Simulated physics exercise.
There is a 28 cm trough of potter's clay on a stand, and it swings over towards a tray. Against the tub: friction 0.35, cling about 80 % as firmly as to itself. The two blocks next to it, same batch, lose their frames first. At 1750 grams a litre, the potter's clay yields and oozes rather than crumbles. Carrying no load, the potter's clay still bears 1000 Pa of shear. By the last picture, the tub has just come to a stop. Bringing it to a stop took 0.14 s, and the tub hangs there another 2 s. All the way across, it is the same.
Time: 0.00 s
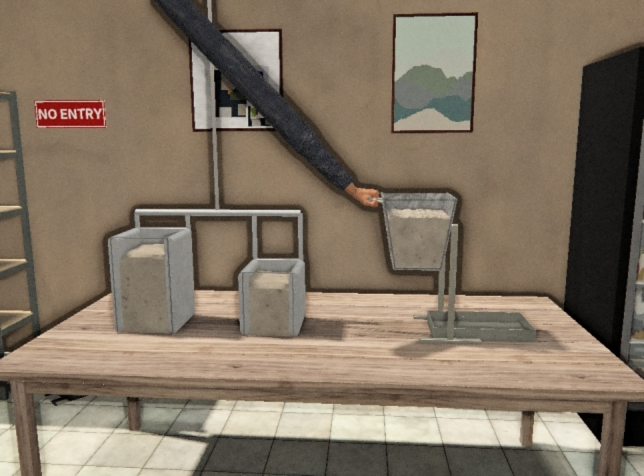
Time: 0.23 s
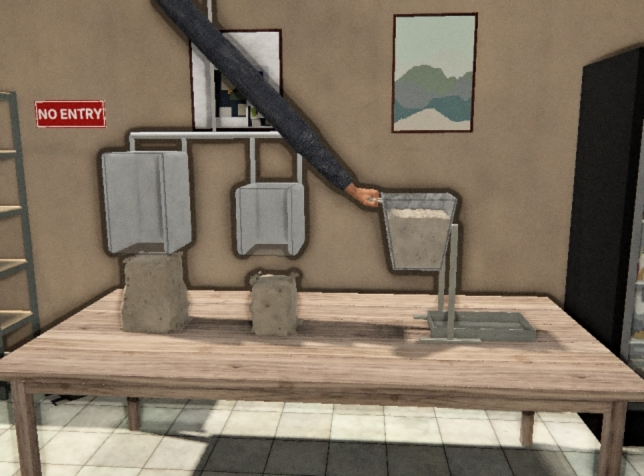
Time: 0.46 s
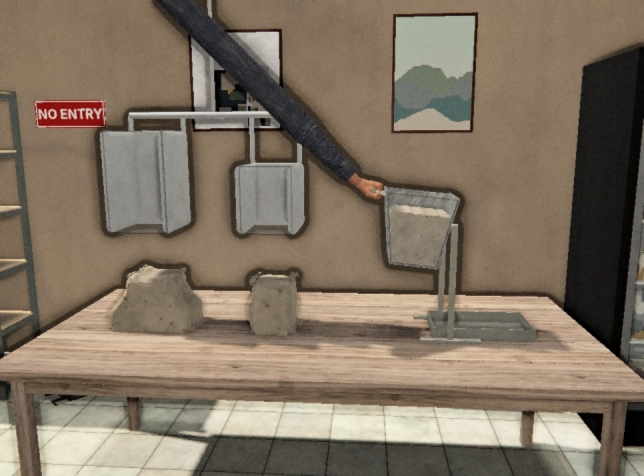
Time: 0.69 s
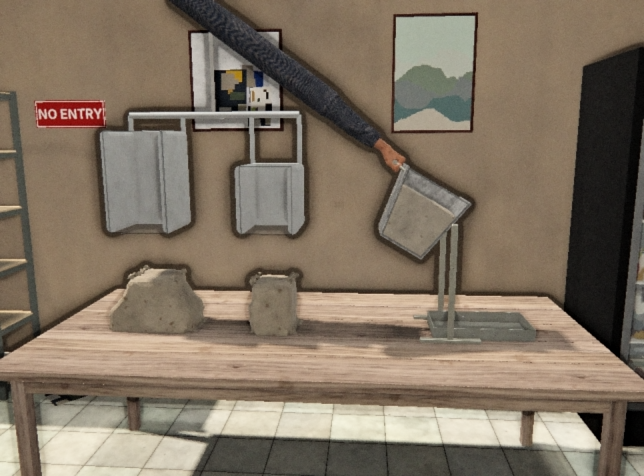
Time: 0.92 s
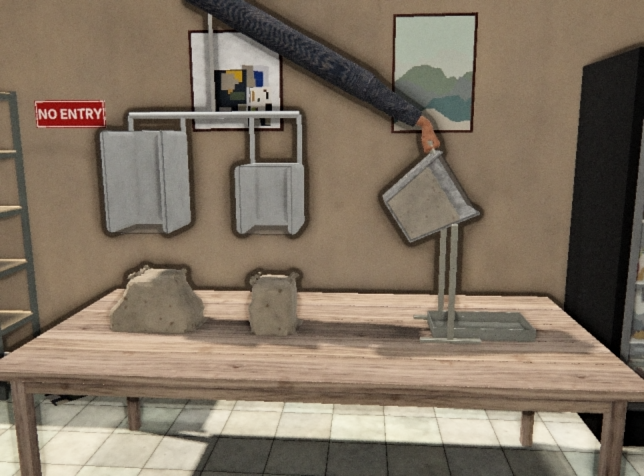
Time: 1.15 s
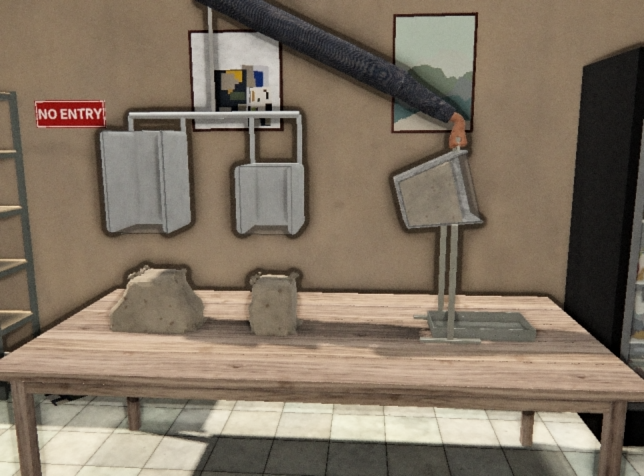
An arm held a tub of clay while two metal molds lifted off two clay blocks; the left block slumped lower and wider, then the arm tilted the tub steeply above a tray.
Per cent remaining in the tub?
Roughly 100 %.
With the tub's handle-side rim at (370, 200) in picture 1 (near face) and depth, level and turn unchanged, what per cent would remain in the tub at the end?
It would be near 100 %.
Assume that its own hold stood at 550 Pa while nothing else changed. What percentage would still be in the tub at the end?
Roughly 100 per cent.
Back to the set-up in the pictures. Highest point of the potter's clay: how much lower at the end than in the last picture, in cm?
0 cm.
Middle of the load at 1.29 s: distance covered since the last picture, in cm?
The change is near 0 cm.
By 1.29 s, the tub is at 76 degrees and holds 100 %.
By 1.46 s, the tub is at 76 degrees and holds 100 %.
By 1.63 s, the tub is at 76 degrees and holds 100 %.
By 1.80 s, the tub is at 76 degrees and holds 100 %.
By 3.15 s, at the end, the tub is at 76 degrees and holds 100 %.
